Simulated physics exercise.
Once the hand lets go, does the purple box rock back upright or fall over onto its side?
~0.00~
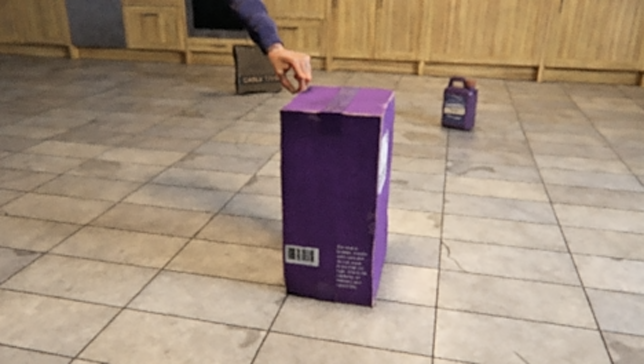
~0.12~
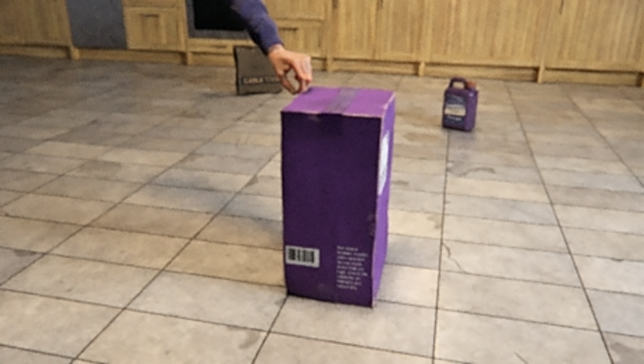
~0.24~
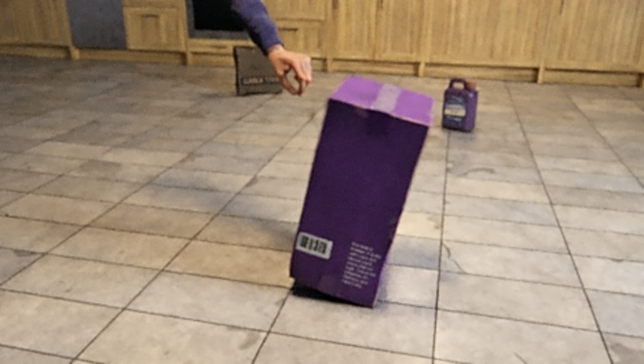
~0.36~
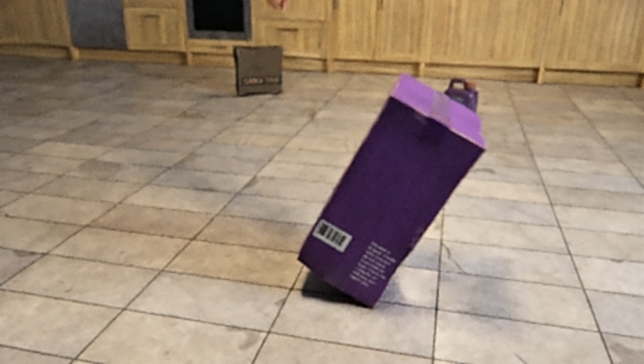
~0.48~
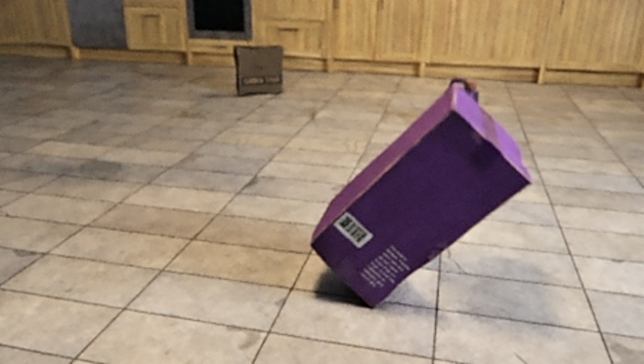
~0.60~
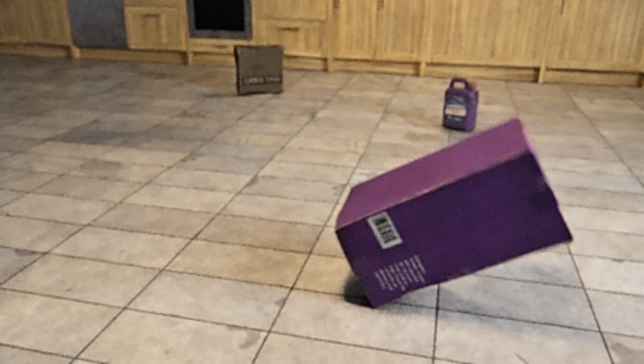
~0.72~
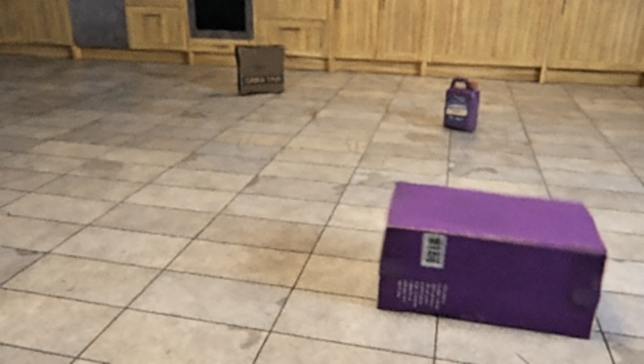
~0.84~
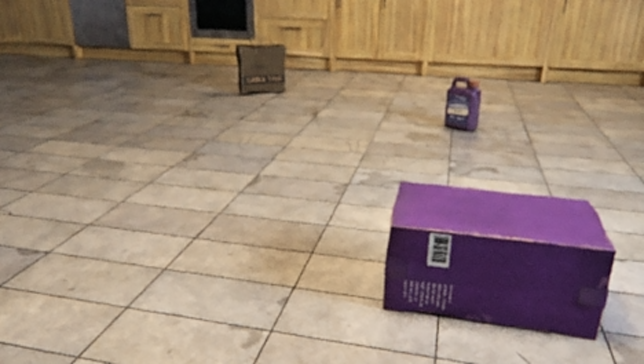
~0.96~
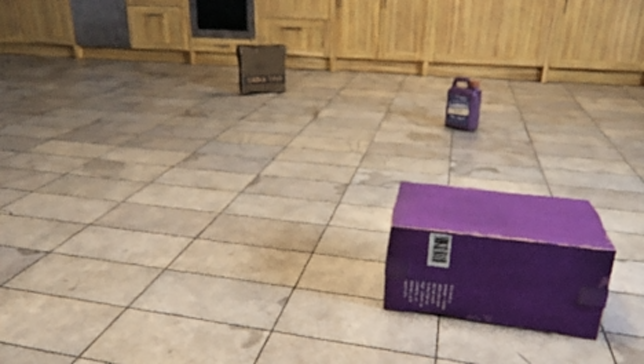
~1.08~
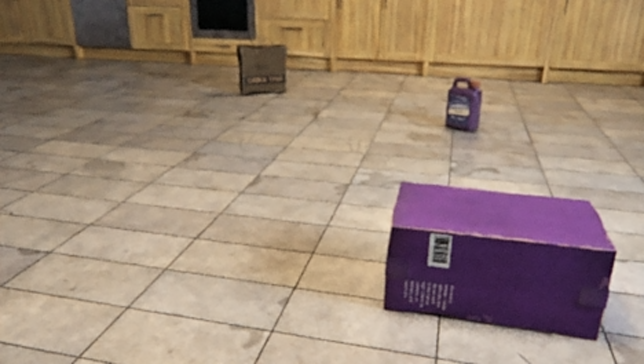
It falls over onto its side. It keeps tipping to the right after the hand leaves it, then lies still on the tiles.
